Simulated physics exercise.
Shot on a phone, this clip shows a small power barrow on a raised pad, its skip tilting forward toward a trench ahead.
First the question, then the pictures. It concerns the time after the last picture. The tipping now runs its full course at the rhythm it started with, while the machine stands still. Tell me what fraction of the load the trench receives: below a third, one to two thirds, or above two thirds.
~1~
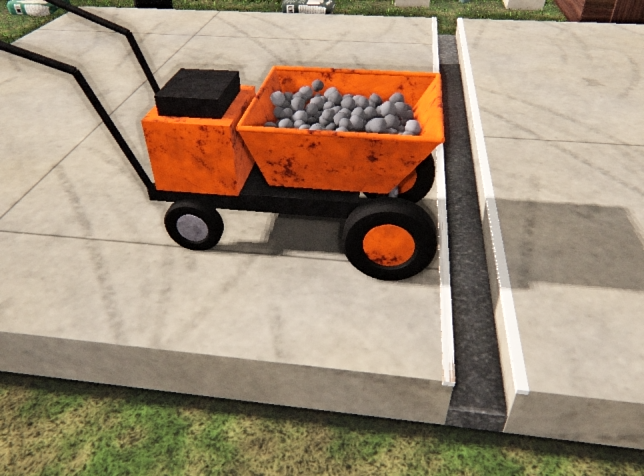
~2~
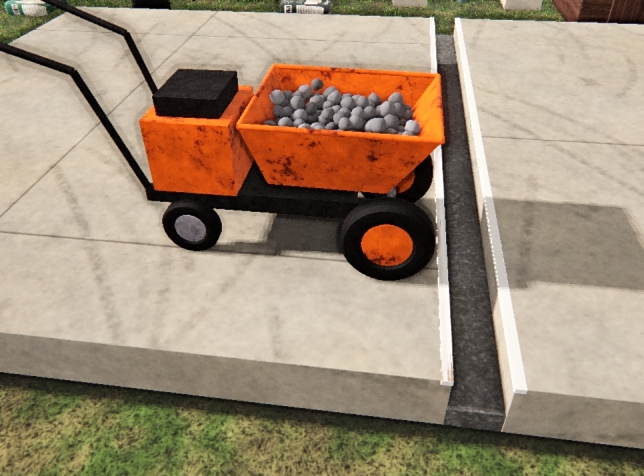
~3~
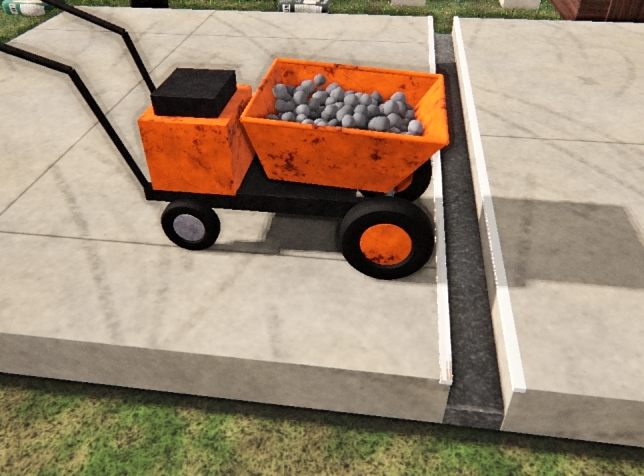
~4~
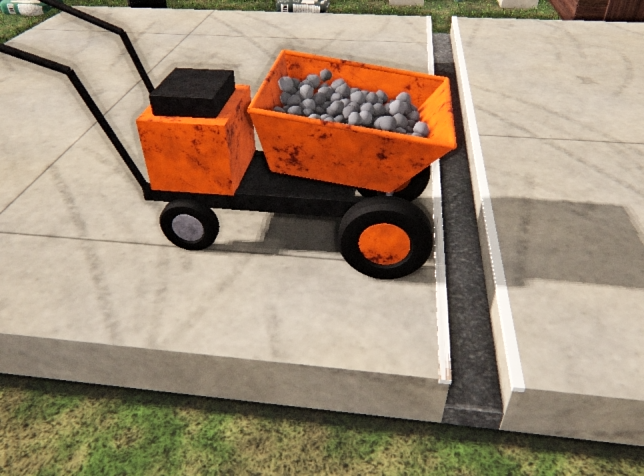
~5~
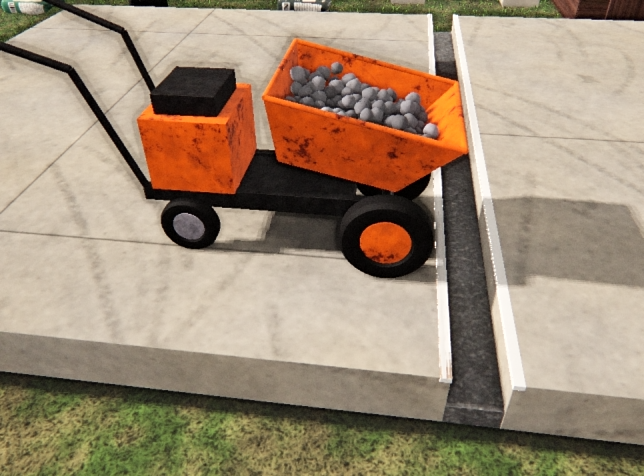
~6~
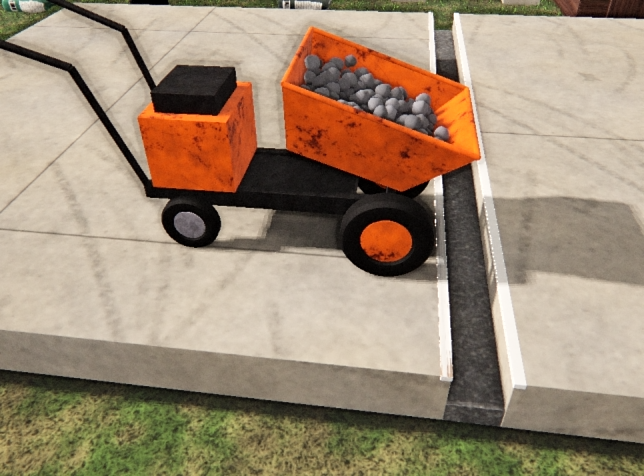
The amount that reaches the trench will stay below a third.
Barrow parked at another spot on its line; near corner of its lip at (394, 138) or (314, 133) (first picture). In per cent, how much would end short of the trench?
Try 1: 0 %. Try 2: 30 %.
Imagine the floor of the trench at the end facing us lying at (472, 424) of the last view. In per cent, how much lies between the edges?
I'd put it at some 0 in a hundred.
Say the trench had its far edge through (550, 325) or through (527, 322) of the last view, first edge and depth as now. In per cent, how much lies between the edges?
Estimated share: Try 1 approx. 60 in a hundred, try 2 approx. 10 in a hundred.
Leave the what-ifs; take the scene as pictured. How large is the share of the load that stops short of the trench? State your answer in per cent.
0 percent.
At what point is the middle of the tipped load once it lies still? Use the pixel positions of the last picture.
Around (549, 239).
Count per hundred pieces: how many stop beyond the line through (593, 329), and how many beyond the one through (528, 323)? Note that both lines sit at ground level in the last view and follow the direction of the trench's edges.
Near 20 % and near 60 %, in that order.
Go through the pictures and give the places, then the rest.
The first frame shows lip of the skip (441, 141), level; top of the load (345, 117), round cobbles; first edge of the trench (447, 319); far edge (512, 326), the trench under half as wide as the skip, and about as deep as wide.
The second frame shows lip of the skip (441, 141), level; top of the load (329, 114).
The third frame shows lip of the skip (446, 143), tipped barely; top of the load (332, 110).
The fourth frame shows lip of the skip (453, 146), tipped a little; top of the load (319, 99).
The fifth frame shows lip of the skip (465, 151), tipped a little; top of the load (318, 98).
The sixth frame shows lip of the skip (478, 158), tipped clearly; top of the load (331, 90); first edge of the trench (444, 315); far edge (510, 321).
Just after the last frame, skip tipped steeply; every one in the skip.
A moment on, skip tipped right over; the larger part in the skip; roughly a quarter beyond it; just a few falling.
Further on, skip tipped right over; roughly a quarter in the skip; roughly two thirds beyond it.
When it is over, skip tipped right over; roughly a quarter in the skip; just a few in or heaped over the trench; the larger part beyond it.
